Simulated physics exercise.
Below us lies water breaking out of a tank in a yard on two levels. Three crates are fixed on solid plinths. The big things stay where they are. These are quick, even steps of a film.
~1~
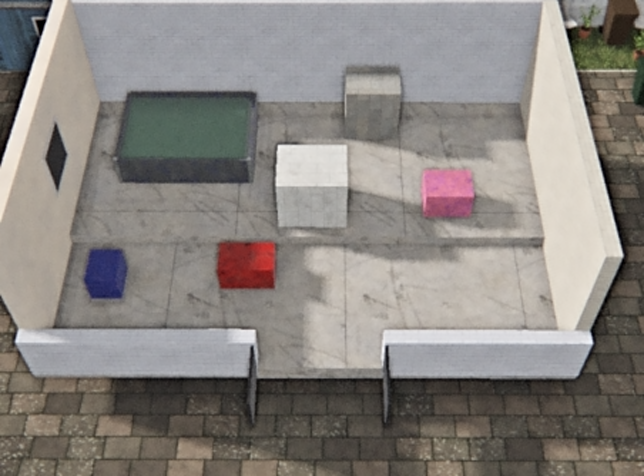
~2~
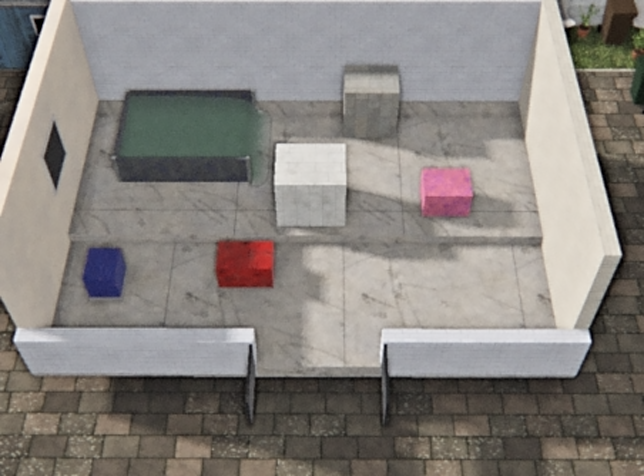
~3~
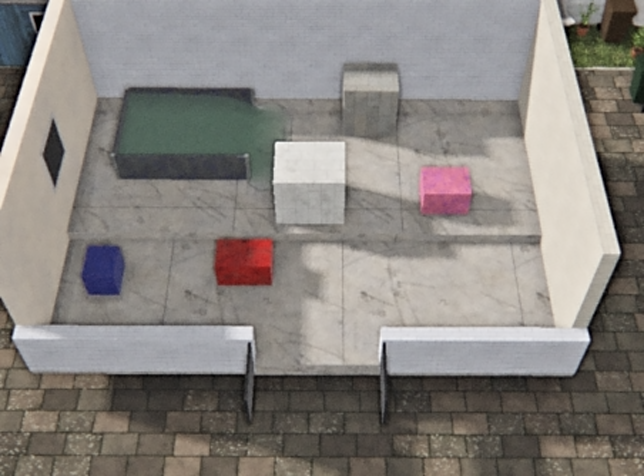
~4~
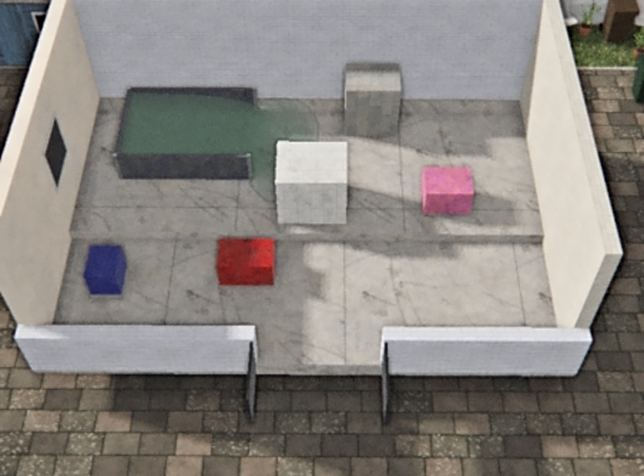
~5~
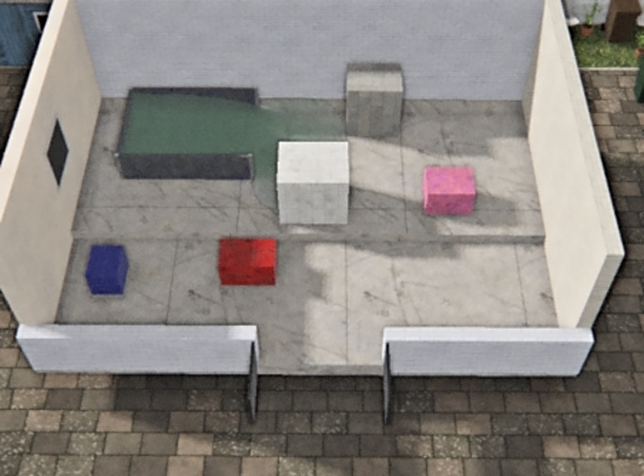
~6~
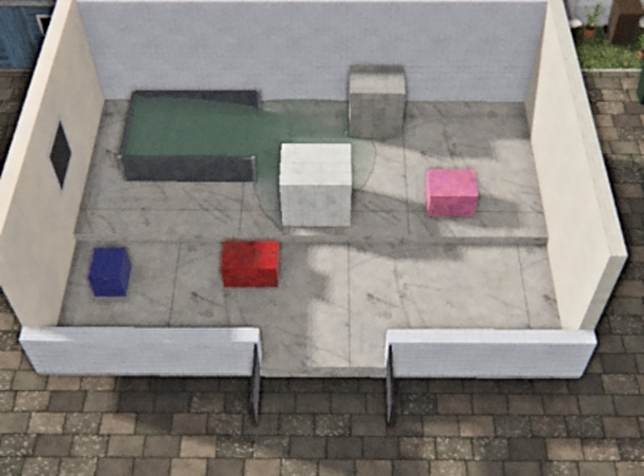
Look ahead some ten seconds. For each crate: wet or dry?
One by one: The blue crate keeps dry; the red crate is soaked; the pink crate is soaked.
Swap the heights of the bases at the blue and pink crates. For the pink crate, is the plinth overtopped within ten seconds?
Pink gets wet.
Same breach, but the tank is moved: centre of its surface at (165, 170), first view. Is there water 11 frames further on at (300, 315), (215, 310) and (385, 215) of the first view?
As listed: Awash, free of water, clear.
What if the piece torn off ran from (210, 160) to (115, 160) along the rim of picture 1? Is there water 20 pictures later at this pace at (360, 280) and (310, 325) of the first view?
In that order: Wet, awash.
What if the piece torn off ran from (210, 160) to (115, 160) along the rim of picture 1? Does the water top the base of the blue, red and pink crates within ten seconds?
My reading: Blue takes water; red takes water; pink is safe.
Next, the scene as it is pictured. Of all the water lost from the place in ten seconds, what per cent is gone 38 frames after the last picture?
Near 20 in a hundred.
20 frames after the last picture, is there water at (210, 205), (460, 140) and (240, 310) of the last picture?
In that order: No water, flooded, clear.
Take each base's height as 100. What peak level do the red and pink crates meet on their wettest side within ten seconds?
Near 200 and 530 in a hundred.
A moment on, water covers 20 % of the floor; the blue crate not reached, the red crate water round its plinth, the pink crate water round its plinth.
Next, water covers 30 % of the floor; the blue crate not reached, the red crate water round its plinth, the pink crate water round its plinth.
Then, water covers 50 % of the floor; the blue crate not reached, the red crate water round its plinth, the pink crate water round its plinth.
Later, water covers 65 % of the floor; the blue crate water round its plinth, the red crate water round its plinth, the pink crate water round its plinth.
In the end, water covers 85 % of the floor; the blue crate stayed above the water, the red crate was topped, the pink crate was topped.
